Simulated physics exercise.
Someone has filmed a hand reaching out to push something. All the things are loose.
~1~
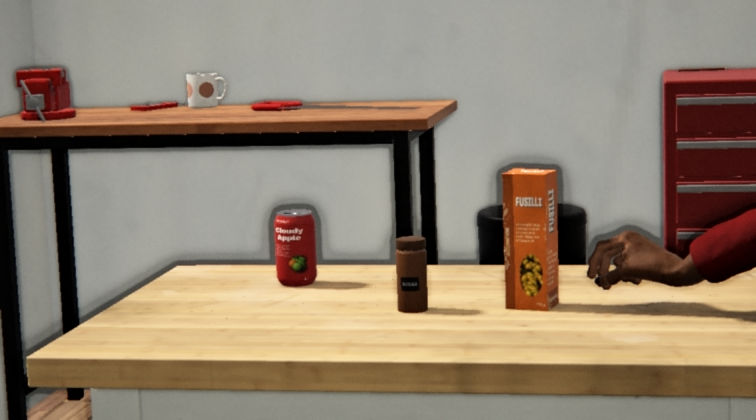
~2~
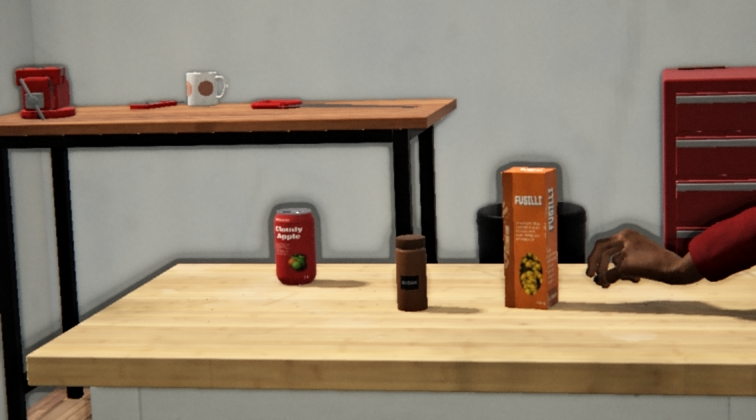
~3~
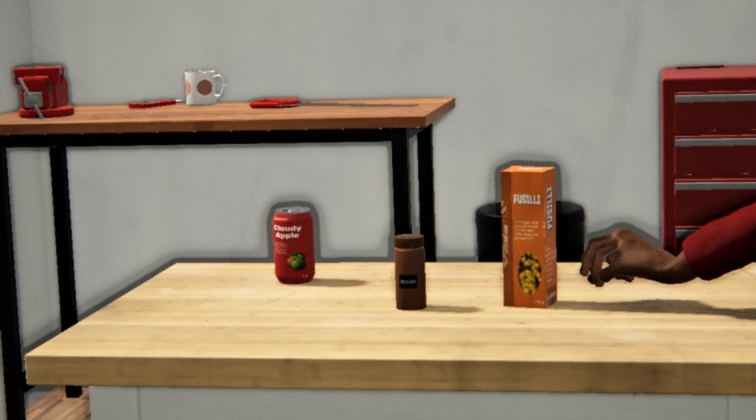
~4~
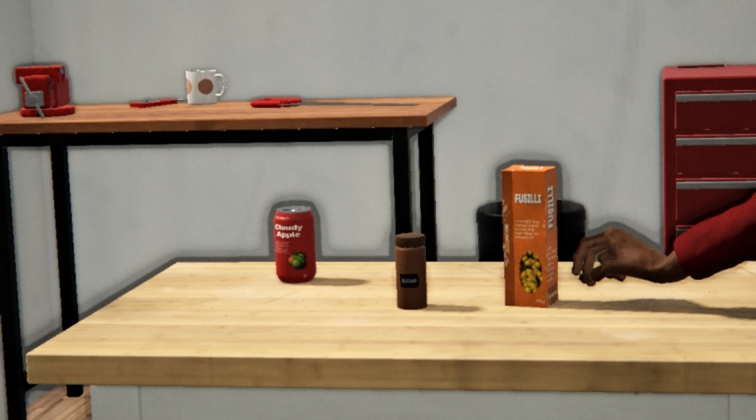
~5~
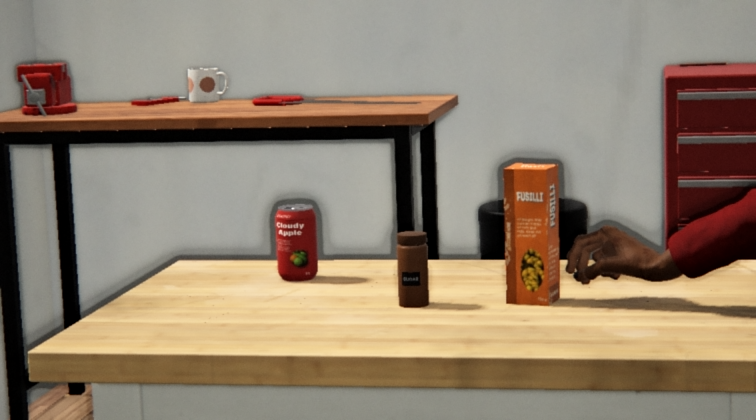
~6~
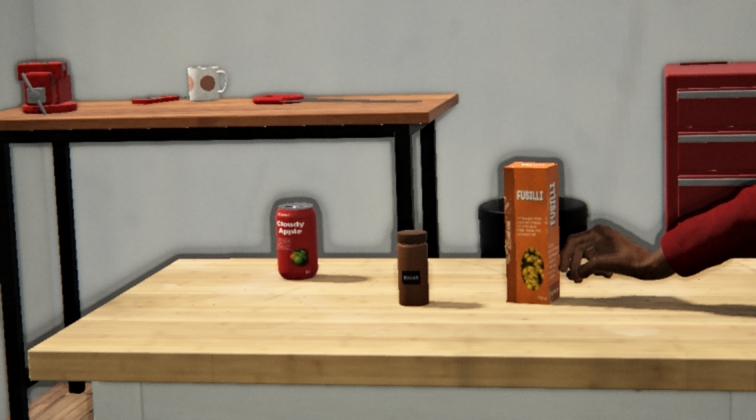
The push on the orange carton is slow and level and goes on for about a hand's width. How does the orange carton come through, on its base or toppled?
The orange carton keeps standing.
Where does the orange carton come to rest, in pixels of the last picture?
At about (456, 231).
Then, 0.40 s on from there, orange carton shifted about its own width near (503, 232).
Then, 0.70 s on from there, orange carton shifted about its own width near (476, 231).
In the end, moved from the start, orange carton. At the end, from the last picture's camera, orange carton near (456, 231).
